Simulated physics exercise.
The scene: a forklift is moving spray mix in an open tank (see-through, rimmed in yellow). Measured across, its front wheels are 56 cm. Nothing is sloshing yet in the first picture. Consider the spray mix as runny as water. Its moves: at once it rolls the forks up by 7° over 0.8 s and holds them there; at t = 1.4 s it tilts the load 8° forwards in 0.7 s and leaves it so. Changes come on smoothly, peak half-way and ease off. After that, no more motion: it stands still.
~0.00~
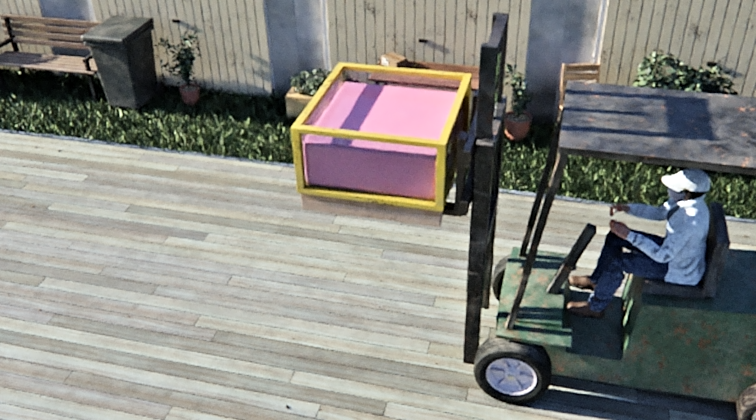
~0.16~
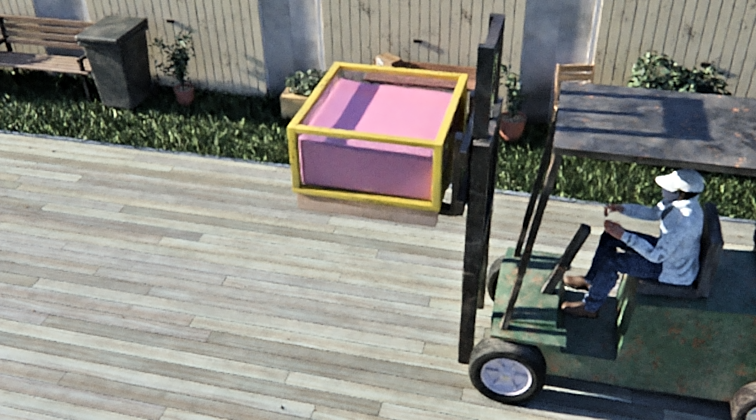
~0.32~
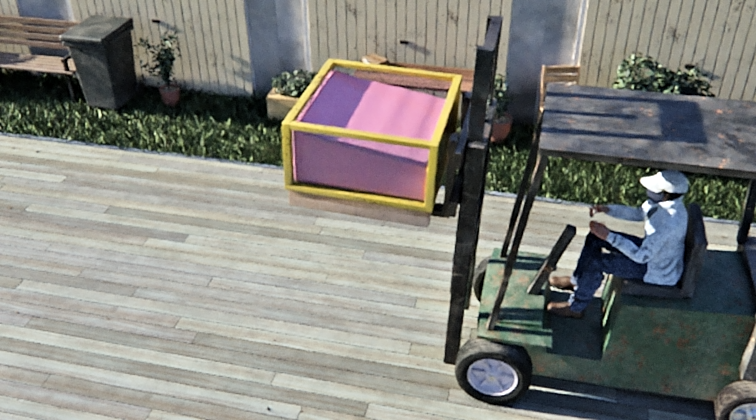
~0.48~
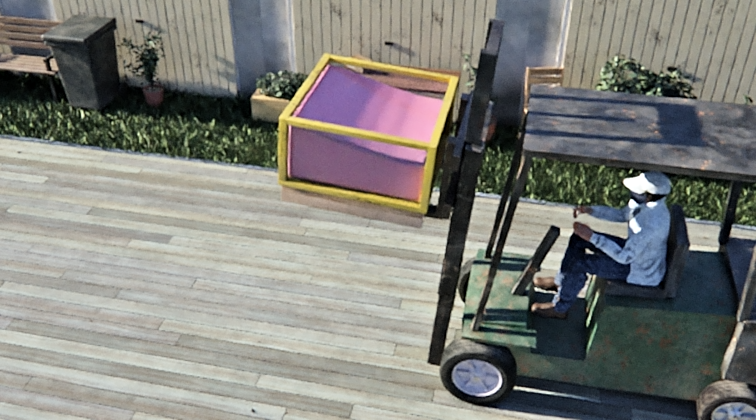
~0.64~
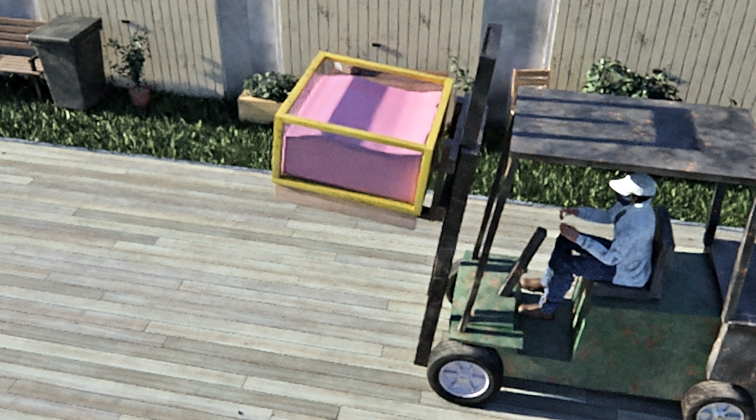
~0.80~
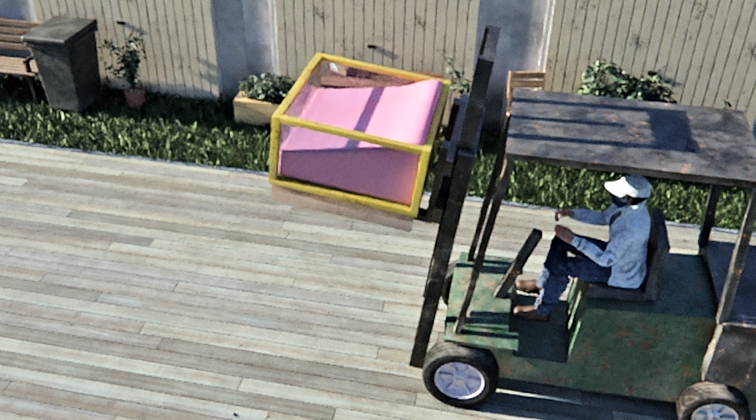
On a sunlit wooden deck, a green forklift tilted its raised yellow-rimmed tank, the end nearest the driver dipping, while the pink liquid inside swelled up on the left, then sloshed back to the right.
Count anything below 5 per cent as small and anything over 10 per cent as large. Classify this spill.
A small spill.
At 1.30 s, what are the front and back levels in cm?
About 24 cm at the front, 40 cm at the back.
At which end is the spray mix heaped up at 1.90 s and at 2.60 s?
It leans to the rear end, then to the forward end.
After 1.30 s front 23 cm, middle 34 cm, back 39 cm above the floor; the loss stands at 2 per cent, over the back.
After 1.90 s front 28 cm, middle 33 cm, back 40 cm above the floor; the loss stands at 3 per cent, over the back.
After 2.60 s front 41 cm, middle 31 cm, back 27 cm above the floor; the loss stands at 3 per cent, over the back.
After 5.09 s the loss stands at 3 per cent, over the back, 10 of 291 litres.
